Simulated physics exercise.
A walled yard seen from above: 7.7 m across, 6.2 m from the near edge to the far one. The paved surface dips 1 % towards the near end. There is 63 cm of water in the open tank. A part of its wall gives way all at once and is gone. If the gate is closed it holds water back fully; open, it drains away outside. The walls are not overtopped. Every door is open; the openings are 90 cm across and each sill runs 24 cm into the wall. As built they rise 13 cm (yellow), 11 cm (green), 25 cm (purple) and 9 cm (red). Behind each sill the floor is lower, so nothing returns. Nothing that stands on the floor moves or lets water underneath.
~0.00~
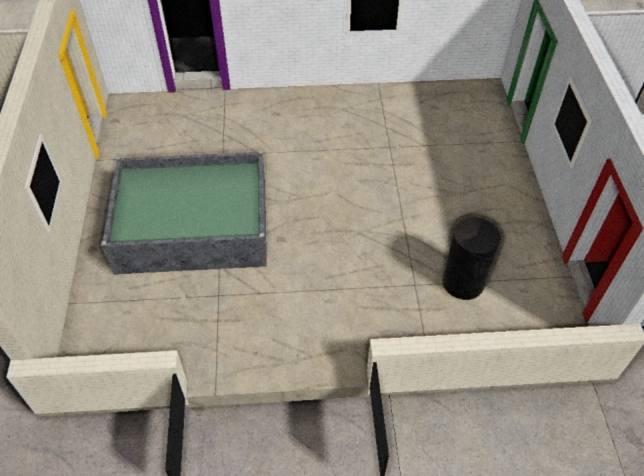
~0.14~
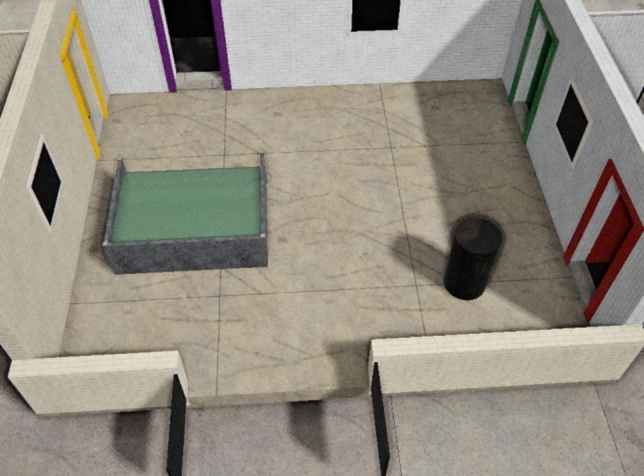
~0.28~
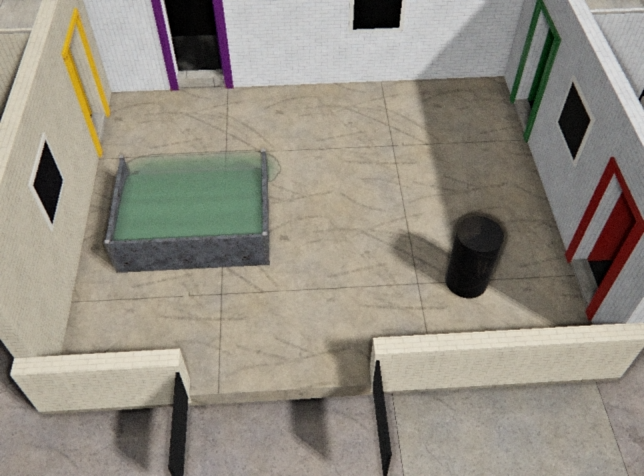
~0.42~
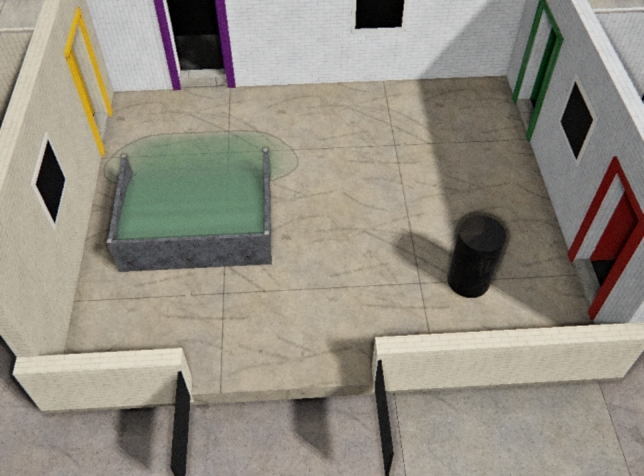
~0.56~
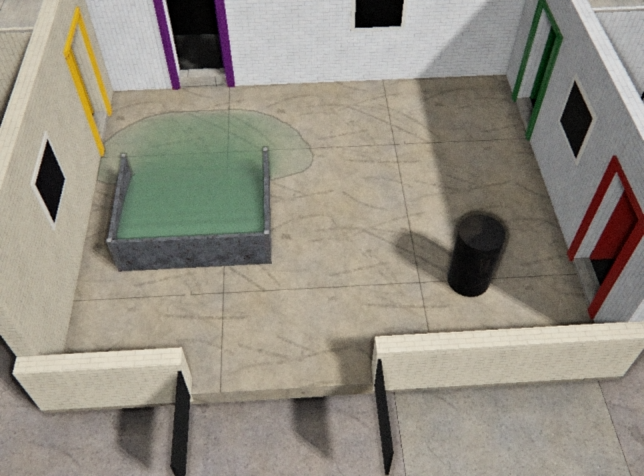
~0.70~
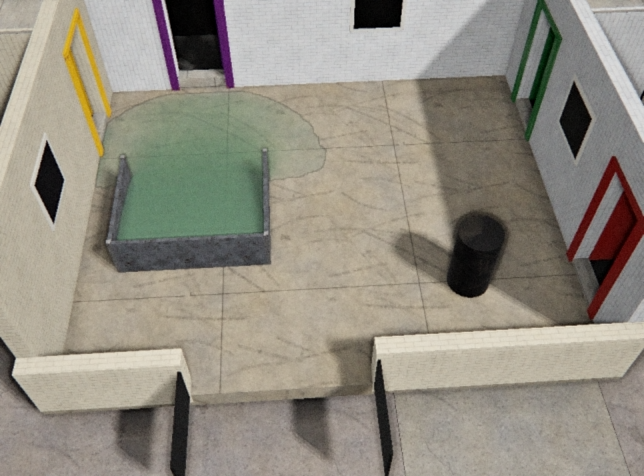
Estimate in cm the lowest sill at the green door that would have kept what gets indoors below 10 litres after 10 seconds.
About 12 cm.
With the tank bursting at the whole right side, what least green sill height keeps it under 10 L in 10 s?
Then roughly 14.0 cm.
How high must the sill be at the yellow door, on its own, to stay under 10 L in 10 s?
About 23 cm at yellow.
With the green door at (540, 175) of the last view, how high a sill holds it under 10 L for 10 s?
About 7.5 cm.
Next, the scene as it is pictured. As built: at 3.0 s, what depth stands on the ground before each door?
Depths in cm: Yellow 22, green 0, purple 23, red 0.
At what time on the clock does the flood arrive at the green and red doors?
Green 3.2 s, red 5.0 s.
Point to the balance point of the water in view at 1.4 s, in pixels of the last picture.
At about (201, 171).
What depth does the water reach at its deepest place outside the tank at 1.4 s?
Roughly 39 cm.
After 1.4 s water covers 25 % of the floor, deepest (39 cm) near (113, 94); it has not reached the green door.
After 3.0 s water covers 35 % of the floor, deepest (24 cm) near (184, 136); it has not reached the green door.
After 10.0 s water covers 90 % of the floor, deepest (13 cm) near (584, 355); 5 cm at the green door, 16 litres in over its 11 cm sill.
At the green door as built, the water arrived by 3.3 s and peaked near 15 cm at 4.0 s.
Run again over the same 10 s with other heights there, 20 litres in over 10.5 cm, 3 litres over 14 cm. The limit of 10 litres is kept from about 12 cm up.
